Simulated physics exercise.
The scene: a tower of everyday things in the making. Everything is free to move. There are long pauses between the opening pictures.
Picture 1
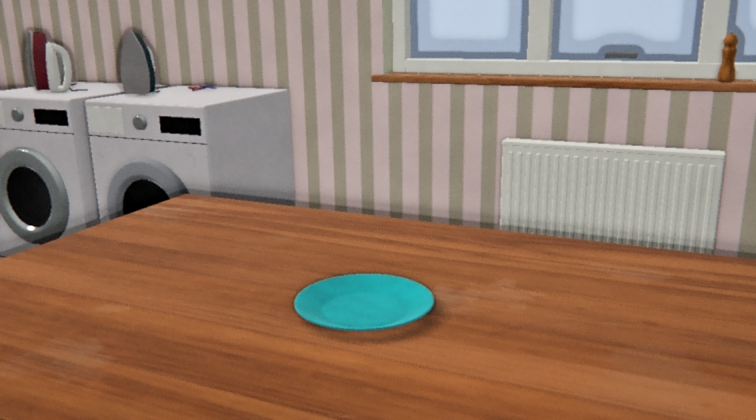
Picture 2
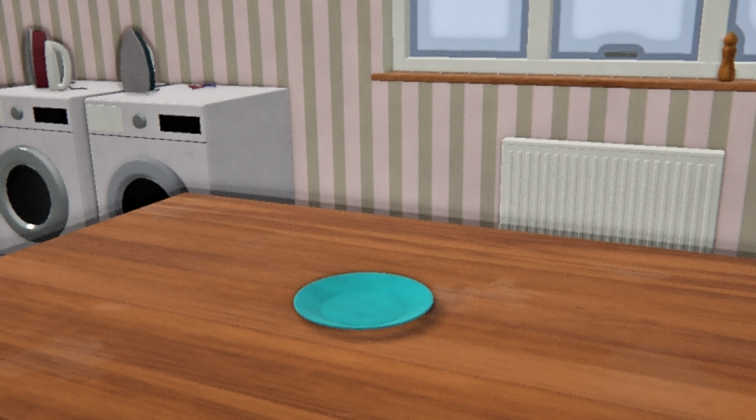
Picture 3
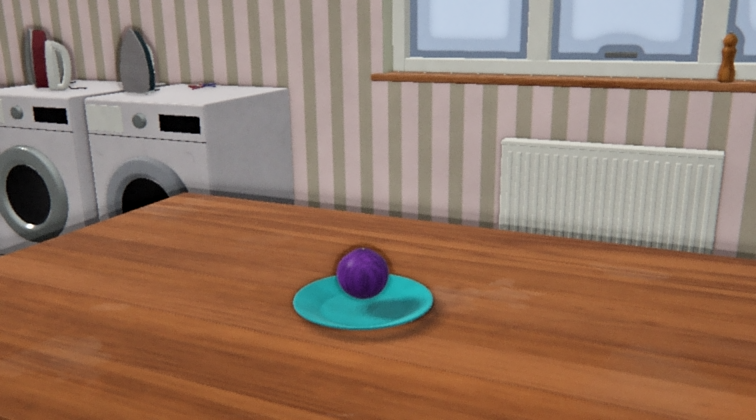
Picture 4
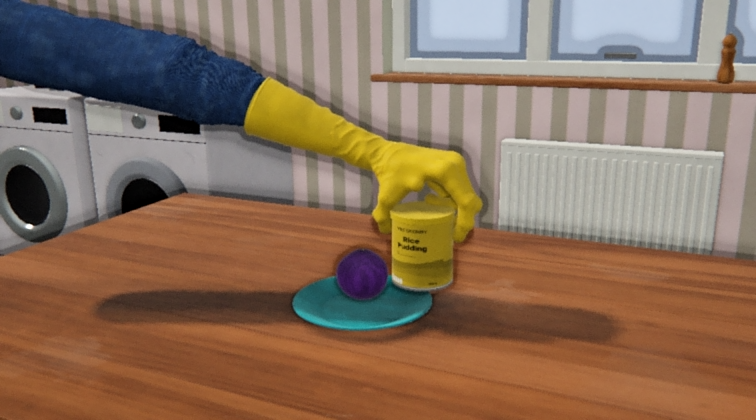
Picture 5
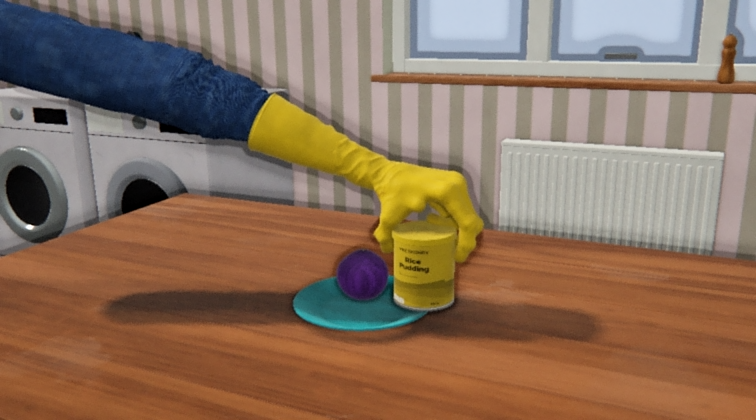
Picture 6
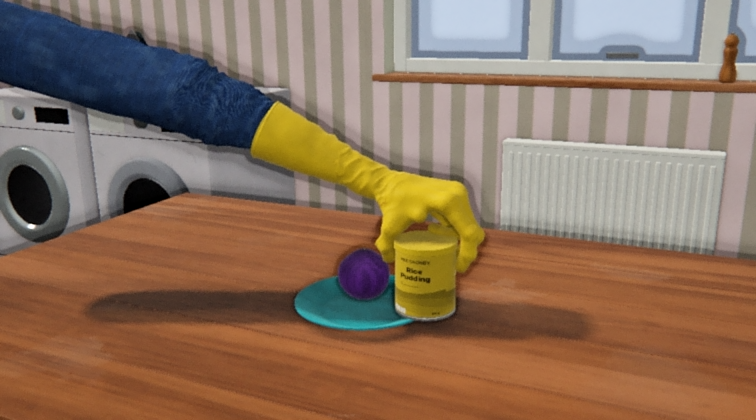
A purple ball appears on a turquoise plate that sits alone on a wooden table. Then a yellow-gloved hand in a blue sleeve, reaching in from the left, holds a yellow tin of rice pudding beside the ball and lowers it slightly at the plate's right side.
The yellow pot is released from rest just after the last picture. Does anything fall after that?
As it turns out, it holds.
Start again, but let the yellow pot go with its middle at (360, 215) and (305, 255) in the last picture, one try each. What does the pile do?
First, it gives way; second, it keeps its balance.
Then, 0.90 s after the last picture, nothing has stirred.
Then, 2.00 s after the last picture, yellow pot resting near (425, 275).
At rest, all 3 in place. Seen from the same camera at the end, yellow pot near (425, 275). The pile keeps its balance.
